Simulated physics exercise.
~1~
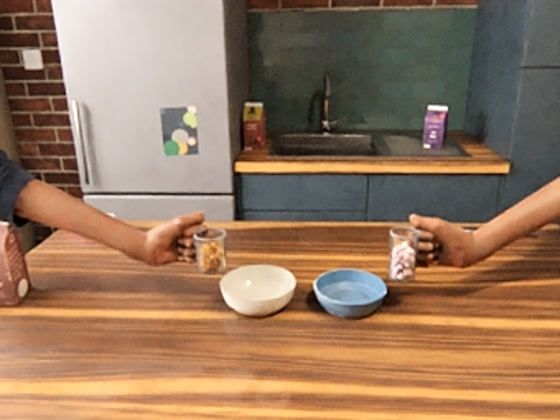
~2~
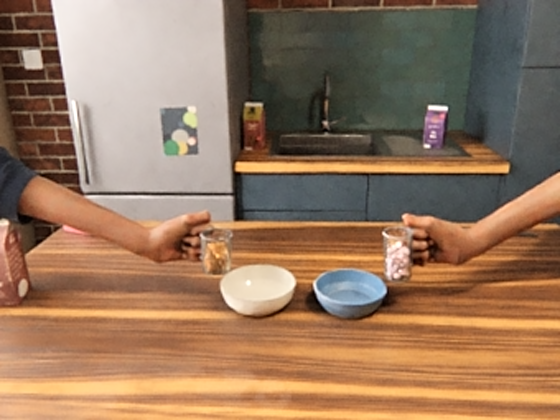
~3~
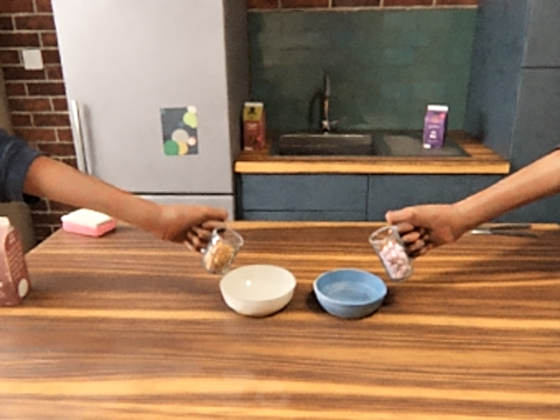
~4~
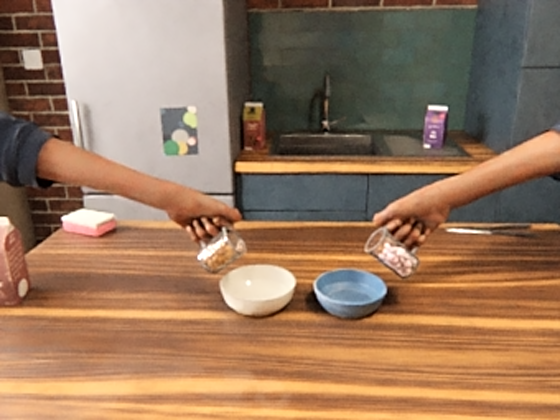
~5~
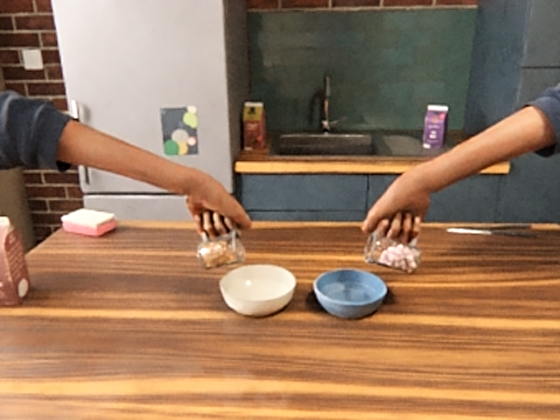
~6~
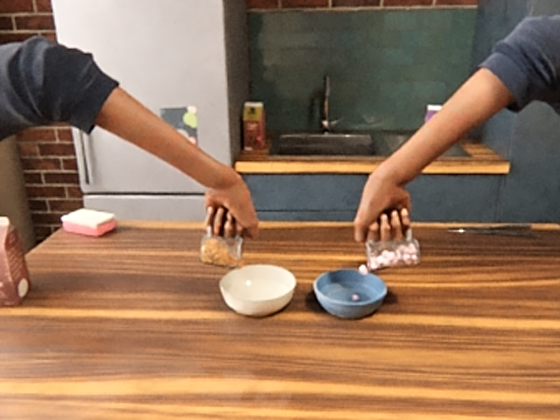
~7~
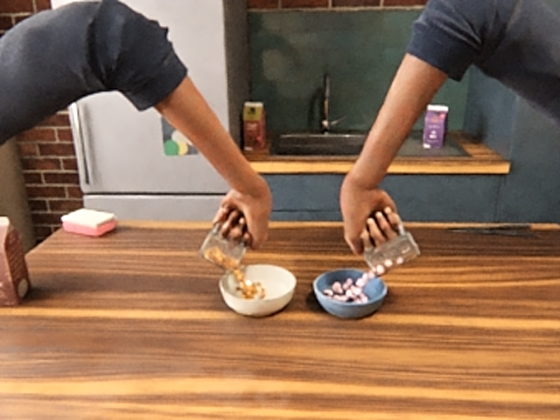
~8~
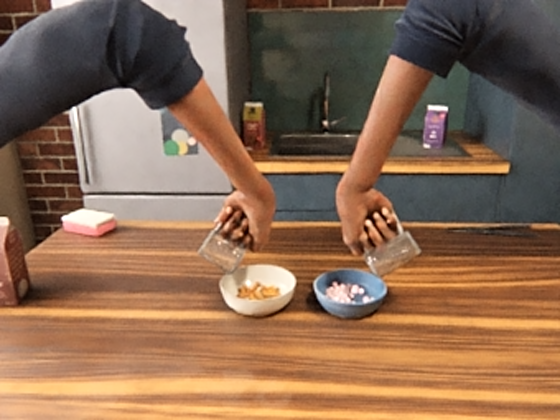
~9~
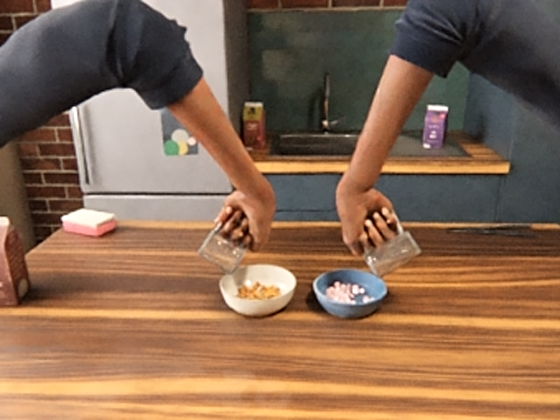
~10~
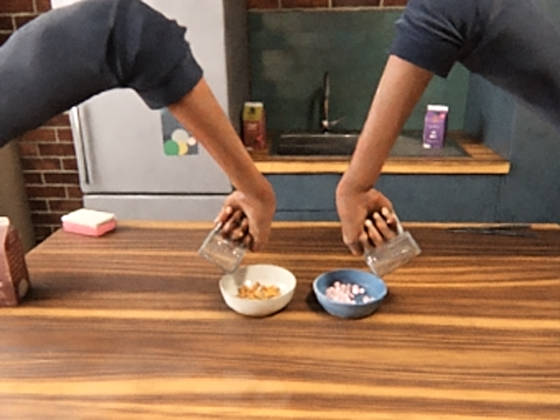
In a kitchen with a brick wall and a grey fridge, two hands reach in from opposite sides of a striped wooden table, each holding a clear cup of small pieces above a shallow bowl. The left cup holds orange-brown pieces over a cream bowl, the right one pink and white pieces over a blue bowl. The hands move slightly inward and tip the cups onto their sides. A few pink pieces drop first, then both cups turn further over and their contents tumble down. Finally the emptied cups stay upturned, with all the pieces resting inside the two bowls.
